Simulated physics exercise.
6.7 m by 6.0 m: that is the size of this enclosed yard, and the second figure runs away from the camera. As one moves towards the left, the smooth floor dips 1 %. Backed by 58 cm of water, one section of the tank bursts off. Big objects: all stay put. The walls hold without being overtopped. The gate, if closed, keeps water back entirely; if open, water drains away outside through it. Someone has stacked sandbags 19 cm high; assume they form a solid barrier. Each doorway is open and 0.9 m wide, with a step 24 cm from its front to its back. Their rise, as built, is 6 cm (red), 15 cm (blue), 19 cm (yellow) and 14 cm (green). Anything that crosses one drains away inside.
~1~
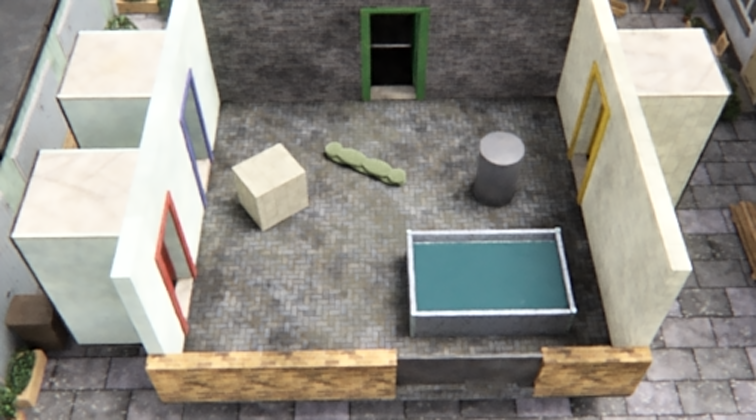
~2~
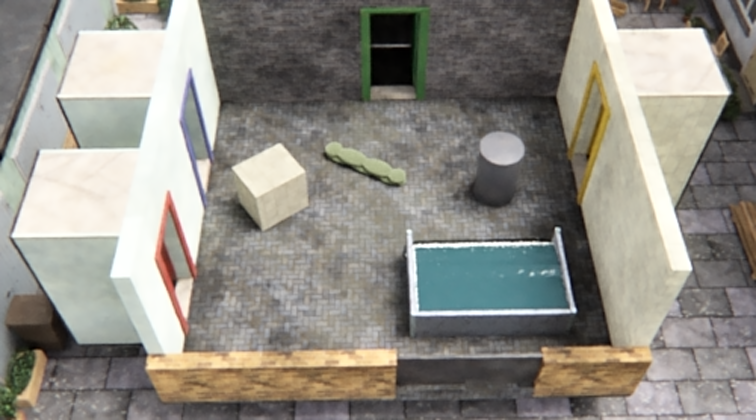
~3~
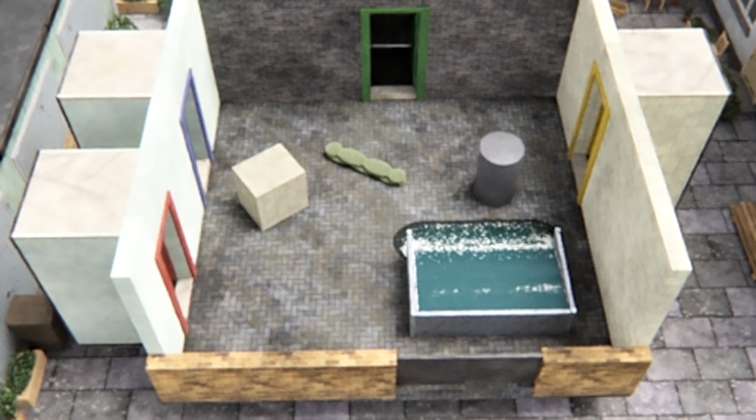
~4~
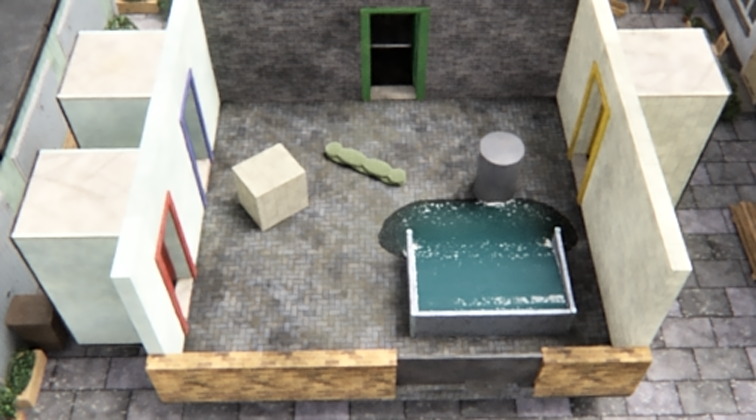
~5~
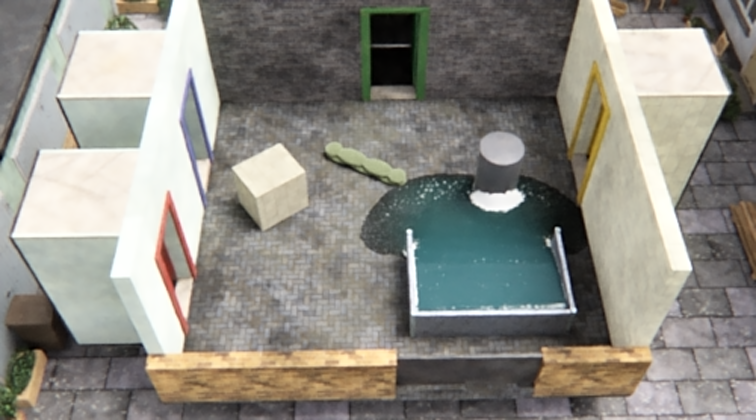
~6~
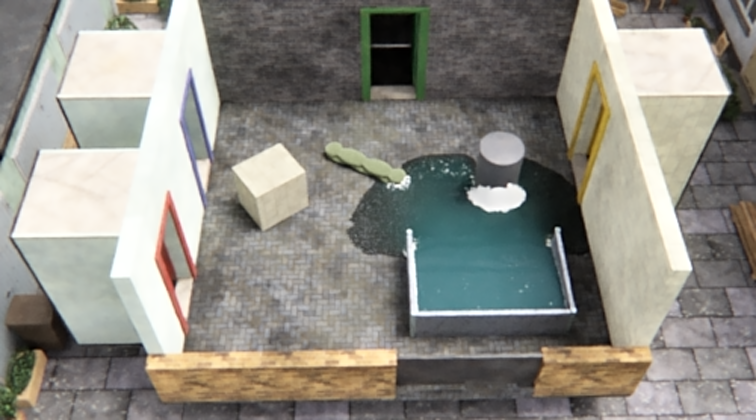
Walled yard with coloured doorways, water pouring from the open far side of a tank, spreading around a grey cylinder and reaching green sandbags.
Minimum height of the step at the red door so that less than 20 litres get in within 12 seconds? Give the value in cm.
Roughly 6.5 cm.
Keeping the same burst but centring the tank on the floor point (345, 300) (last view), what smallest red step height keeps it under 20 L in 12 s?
6.5 cm, give or take.
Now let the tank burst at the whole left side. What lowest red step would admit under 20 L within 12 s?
You'd want it roughly 23 centimetres tall.
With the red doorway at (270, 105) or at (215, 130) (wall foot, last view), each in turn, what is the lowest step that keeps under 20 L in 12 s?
10.5 and 15 cm.
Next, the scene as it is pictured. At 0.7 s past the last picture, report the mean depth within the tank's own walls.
The mean depth is roughly 23 cm.
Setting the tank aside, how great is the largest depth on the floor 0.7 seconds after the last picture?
Up to some 36 centimetres, I'd say.
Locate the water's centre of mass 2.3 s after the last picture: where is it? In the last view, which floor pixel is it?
The water's centre is at about (447, 178).
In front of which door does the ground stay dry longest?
That would be the red door.
Then, 0.7 s after the last picture water covers 35 % of the floor, deepest (36 cm) near (489, 214); it has not reached the red door.
Then, 2.3 s after the last picture water covers 55 % of the floor, deepest (24 cm) near (474, 99); it has not reached the red door.
Then, 11.3 s after the last picture water covers 95 % of the floor, deepest (11 cm) near (196, 262); 9 cm at the red door, 24 litres in over its 6 cm step.
At the red door as built, the water peaked near 10 cm, 10.1 s after the last picture.
With a step of 5 cm, 36 litres would have come in within the 12 s; with 8 cm, 8 litres. So under 20 litres takes about 6.5 cm.
